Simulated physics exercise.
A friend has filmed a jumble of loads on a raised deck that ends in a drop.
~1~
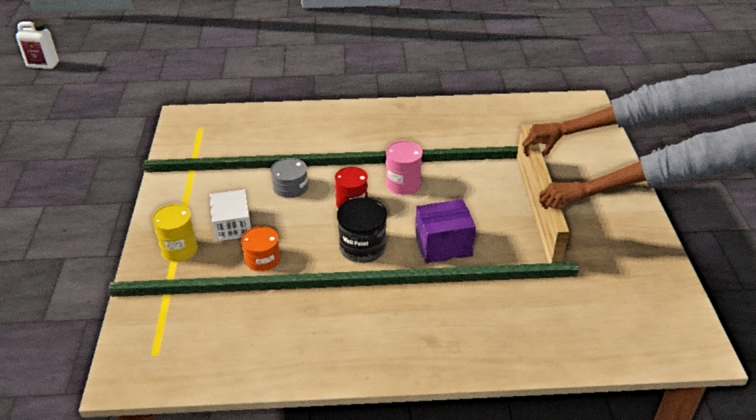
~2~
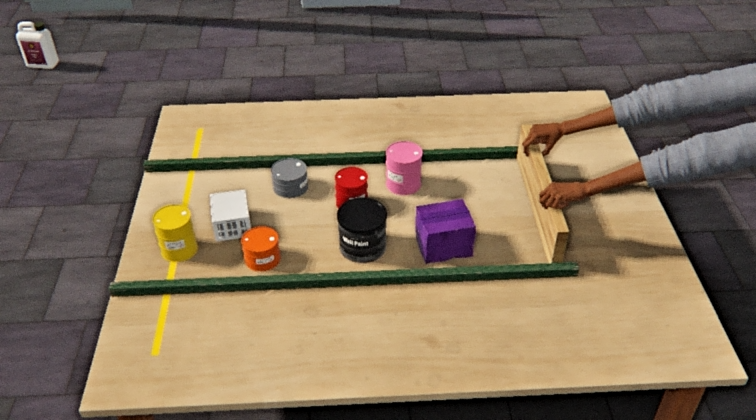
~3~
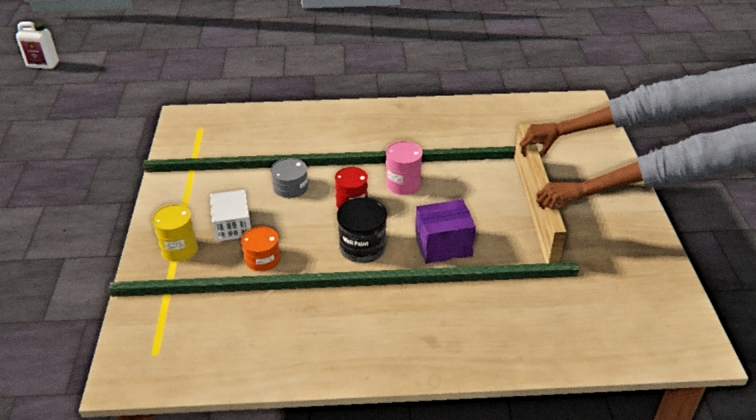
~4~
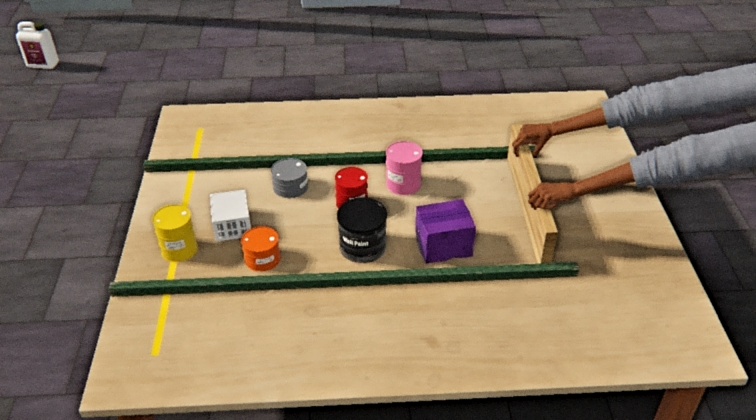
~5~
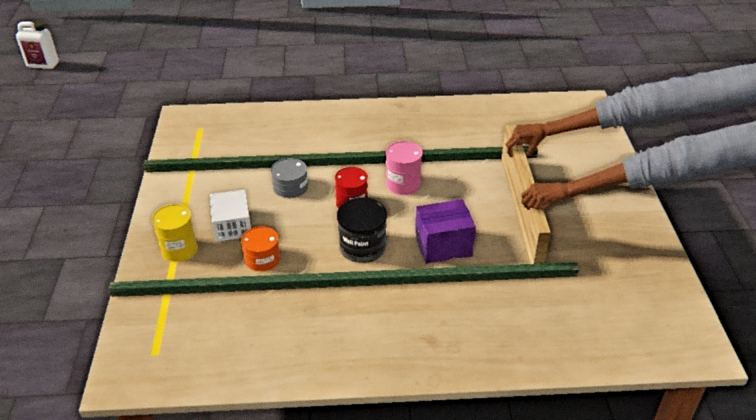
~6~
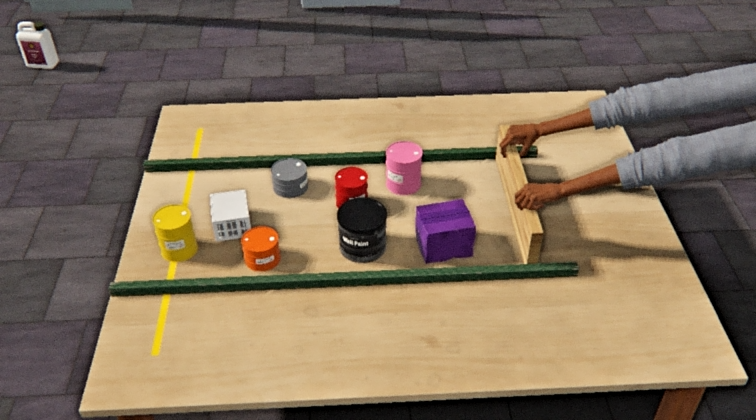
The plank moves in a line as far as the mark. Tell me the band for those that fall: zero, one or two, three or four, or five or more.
The number that fall off is three or four.
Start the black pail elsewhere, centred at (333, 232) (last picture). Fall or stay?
The black pail tumbles off.
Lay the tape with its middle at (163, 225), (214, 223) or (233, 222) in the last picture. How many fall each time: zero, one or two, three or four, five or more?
In that order: Five or more; 1 or 2; one or two.
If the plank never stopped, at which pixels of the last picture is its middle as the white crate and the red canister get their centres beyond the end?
Its middle is around (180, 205) and around (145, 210).
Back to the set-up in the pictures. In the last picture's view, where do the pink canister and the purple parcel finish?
The pink canister stops around (167, 176); the purple parcel around (147, 241).
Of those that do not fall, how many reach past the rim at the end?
The number is 1.
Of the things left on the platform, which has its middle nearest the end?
That is the white crate.
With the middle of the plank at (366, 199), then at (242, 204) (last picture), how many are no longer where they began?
First 5, then 8.
Soon after, none off yet; yellow canister at rest near (176, 233); white crate at rest near (231, 215); orange canister at rest near (261, 249).
In the end, the number that fall off is three or four; gone, black pail, grey canister, orange canister and yellow canister.
